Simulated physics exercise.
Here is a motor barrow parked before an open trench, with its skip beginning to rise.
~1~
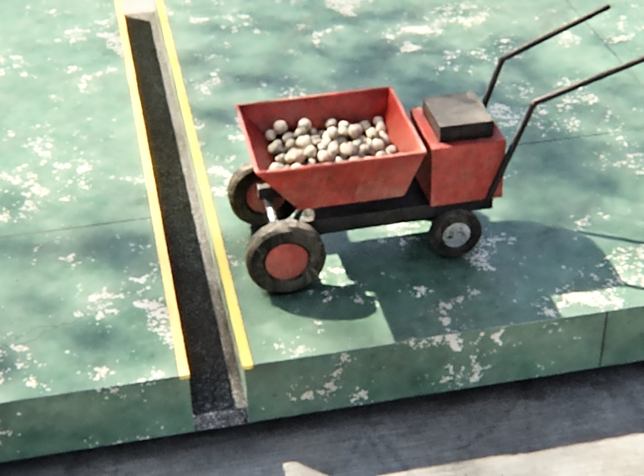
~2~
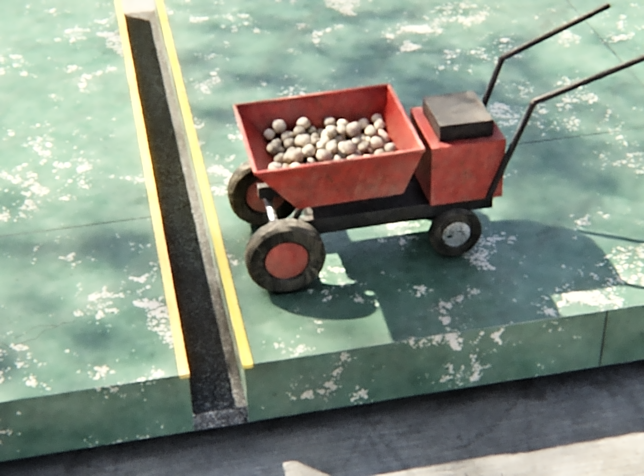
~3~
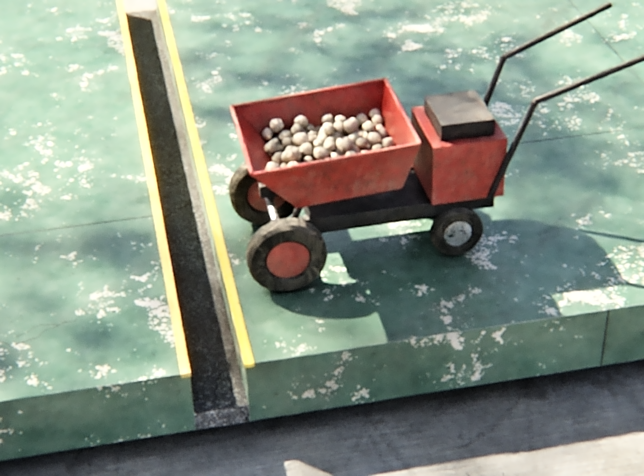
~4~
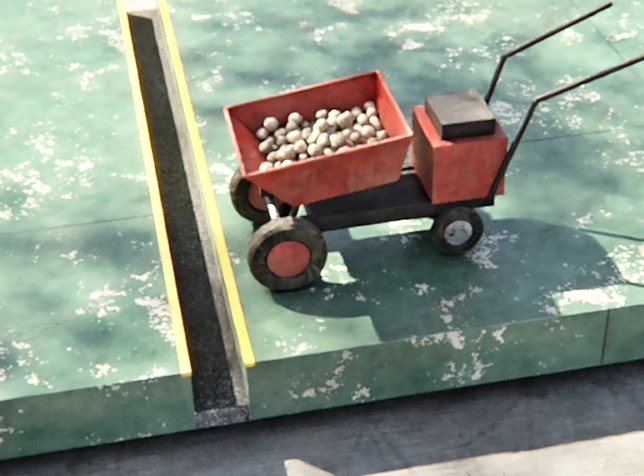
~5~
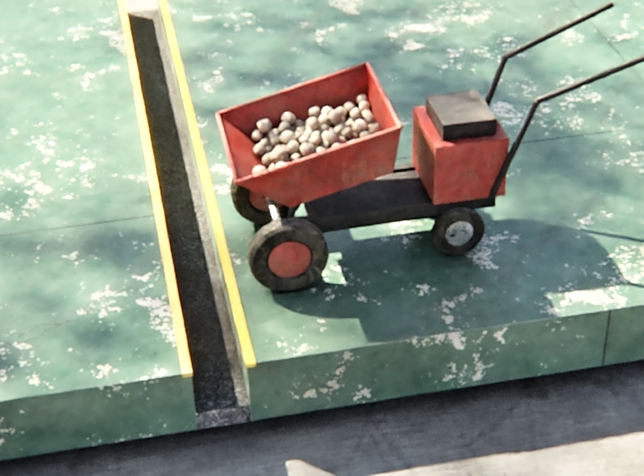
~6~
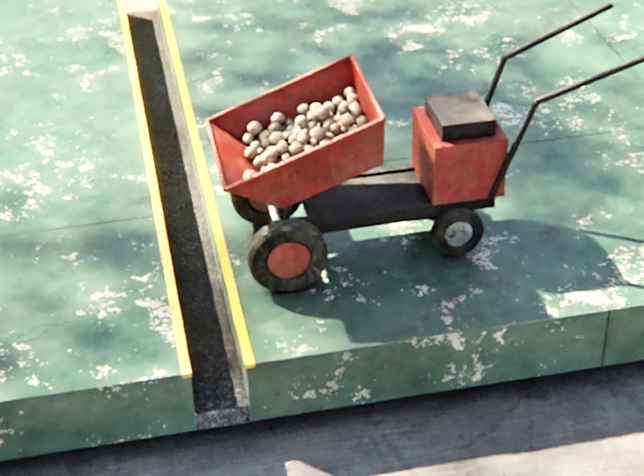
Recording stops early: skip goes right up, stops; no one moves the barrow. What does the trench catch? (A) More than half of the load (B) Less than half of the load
The answer is B.
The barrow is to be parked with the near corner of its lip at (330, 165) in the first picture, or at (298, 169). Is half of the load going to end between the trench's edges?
Result A - a majority; result B - a majority.
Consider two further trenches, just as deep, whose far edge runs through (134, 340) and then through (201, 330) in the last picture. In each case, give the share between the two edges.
90 % and 0 %, give or take.
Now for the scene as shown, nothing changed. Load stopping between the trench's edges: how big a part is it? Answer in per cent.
Around 10 in every hundred pieces.
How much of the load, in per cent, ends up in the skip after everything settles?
Roughly 0 per cent of the load.
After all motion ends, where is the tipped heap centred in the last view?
(128, 268).
Shortly afterwards, skip tipped steeply; the whole lot in the skip.
Next, skip tipped right over; near two thirds in the skip; near a third beyond it; only a few falling.
Some moments later, skip tipped right over; only a few in the skip; only a few in or heaped over the trench; all but a few beyond it.
In the end, skip tipped right over; a little in or heaped over the trench; all but a few beyond it.
